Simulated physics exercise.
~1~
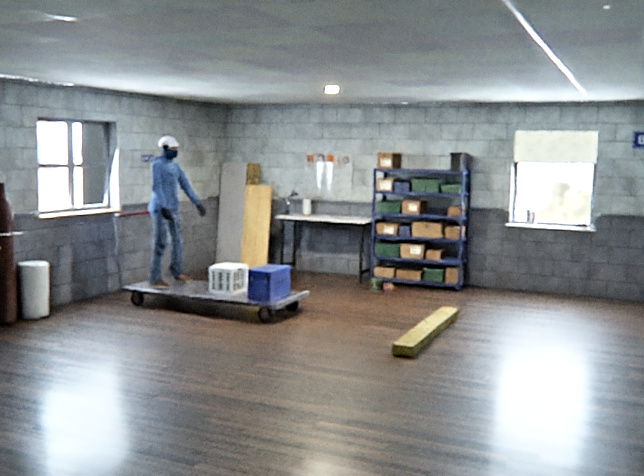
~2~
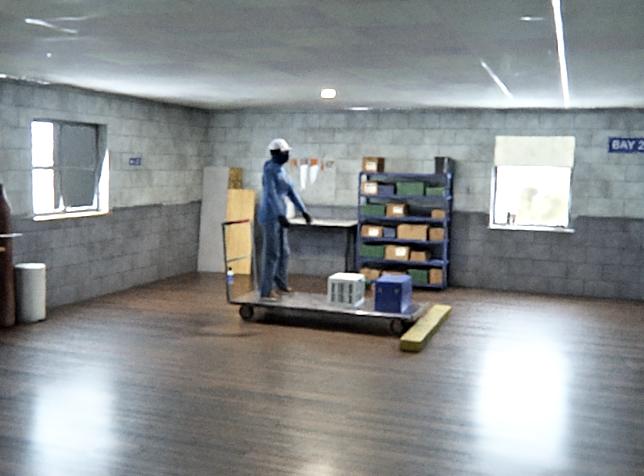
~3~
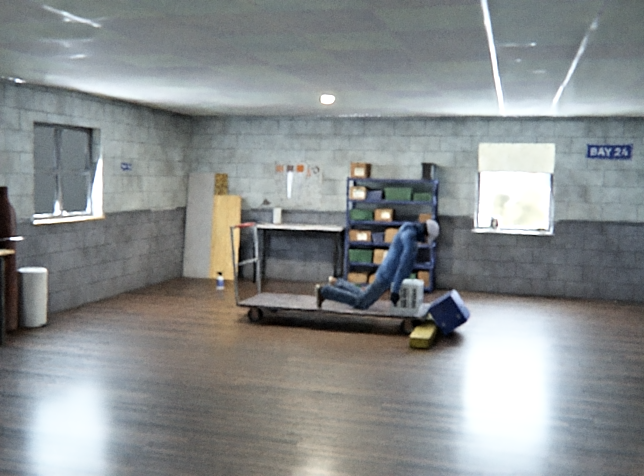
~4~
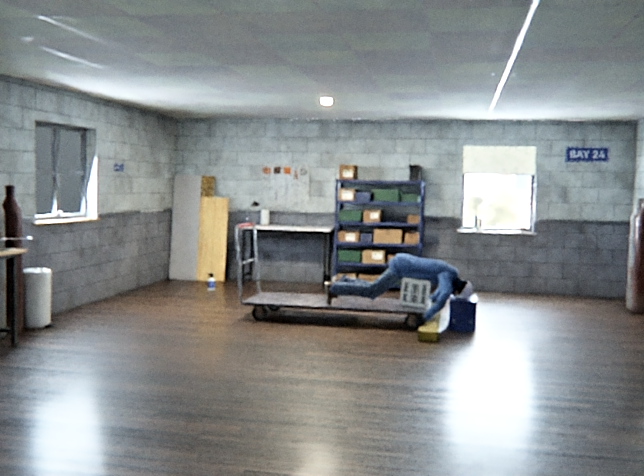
A flat platform trolley rolls to the right across a workshop floor, carrying a standing figure in blue clothes and a white cap, with a white crate and a blue toolbox ahead of the rider. It meets a yellowish beam lying across its way and stops. The rider pitches forward onto the knees as the toolbox tips over the front edge. The crate slides forward too, and the rider folds down headfirst over the front. At the end the trolley stands still against the beam, the toolbox rests upturned on the floor beyond it, and the rider sprawls over the front edge beside the tilted crate.
